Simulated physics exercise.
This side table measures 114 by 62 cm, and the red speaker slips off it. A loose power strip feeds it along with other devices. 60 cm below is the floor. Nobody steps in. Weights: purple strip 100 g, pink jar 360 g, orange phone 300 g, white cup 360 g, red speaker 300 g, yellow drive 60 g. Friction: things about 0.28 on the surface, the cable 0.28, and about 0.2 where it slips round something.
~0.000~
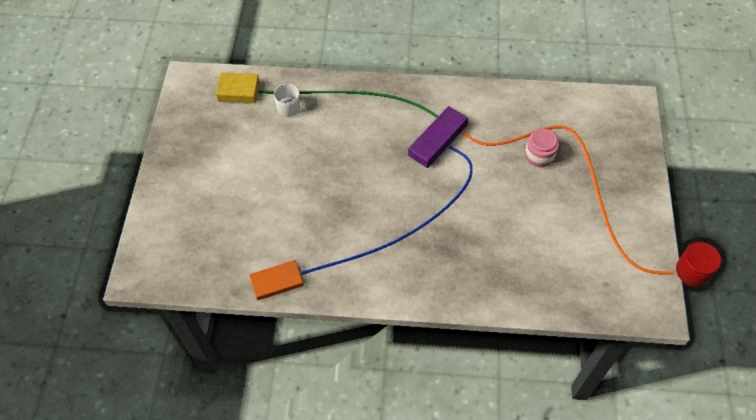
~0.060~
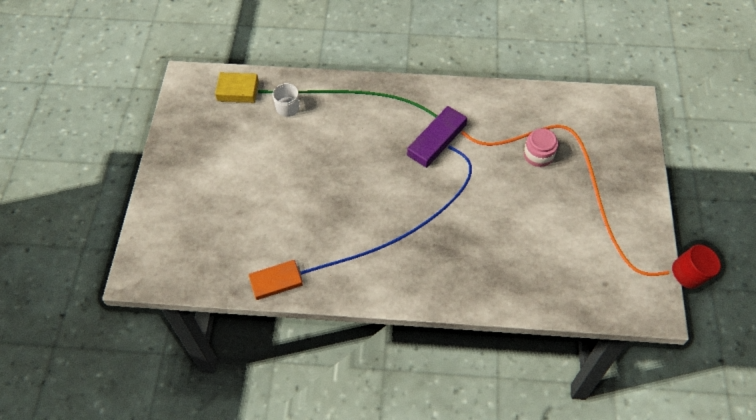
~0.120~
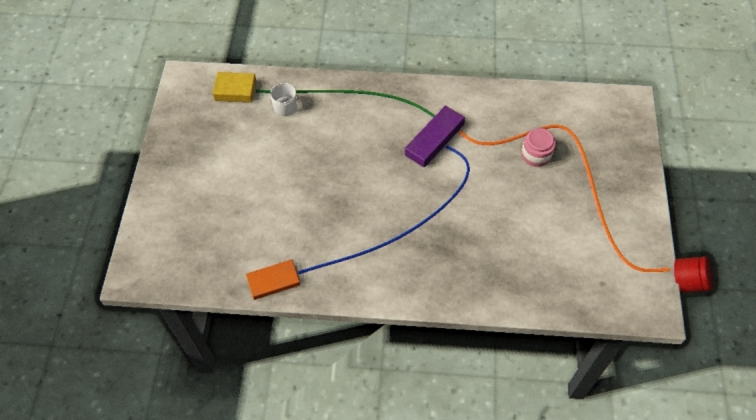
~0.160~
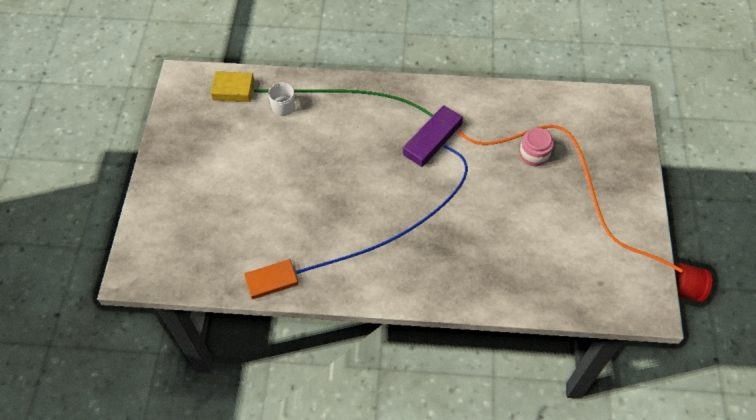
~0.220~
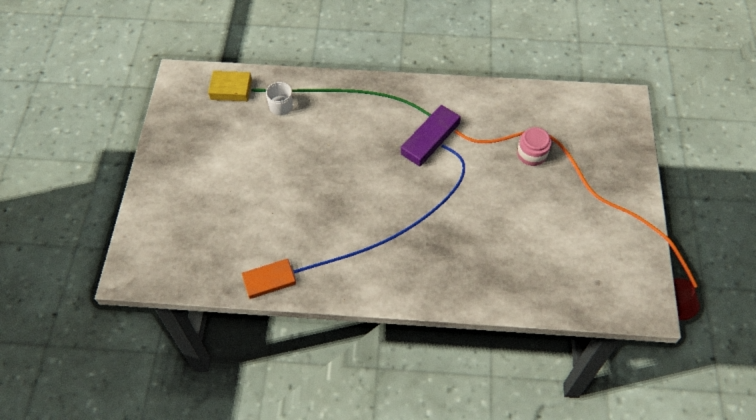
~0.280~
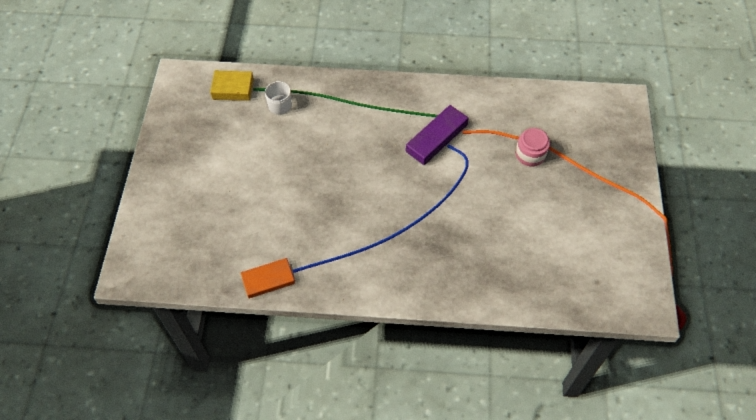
A mottled beige table stands on a pale green tiled floor, seen from above at an angle, the view drifting very slightly. A yellow block, white cup, purple strip and pink jar sit along the back, an orange block at front left, joined by green, blue and orange cables. The red cylinder at the right edge tips over and drops beside the table, pulling the orange cable straighter and nudging the purple strip.
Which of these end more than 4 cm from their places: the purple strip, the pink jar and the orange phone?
As for the purple strip, it changes position; the pink jar changes position; the orange phone changes position.
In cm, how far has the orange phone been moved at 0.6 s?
Displacement: Approx. 2 cm.
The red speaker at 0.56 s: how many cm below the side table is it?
50 cm or so.
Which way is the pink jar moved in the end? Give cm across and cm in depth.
Roughly 4 cm rightwards, plus roughly 11 cm closer.
At 0.6 s, the strip's end of the orange cable at (547, 163); purple strip 20 cm off its start, pink jar 6 cm off its start, orange phone 2 cm off its start.
At 0.8 s, the strip's end of the orange cable at (581, 147); purple strip 27 cm off its start, pink jar 11 cm off its start, orange phone 11 cm off its start.
At 1.1 s, the strip's end of the orange cable at (581, 134); purple strip 30 cm off its start at (561, 112), orange phone 14 cm off its start at (330, 249), pink jar 11 cm off its start at (556, 180).
At 1.4 s, the strip's end of the orange cable at (581, 134); purple strip 30 cm off its start, orange phone 14 cm off its start, pink jar 11 cm off its start.
At 2.6 s, the strip's end of the orange cable at (573, 119); purple strip 27 cm off its start at (549, 111), orange phone 14 cm off its start at (330, 249), pink jar 11 cm off its start at (556, 180), yellow drive over the edge.
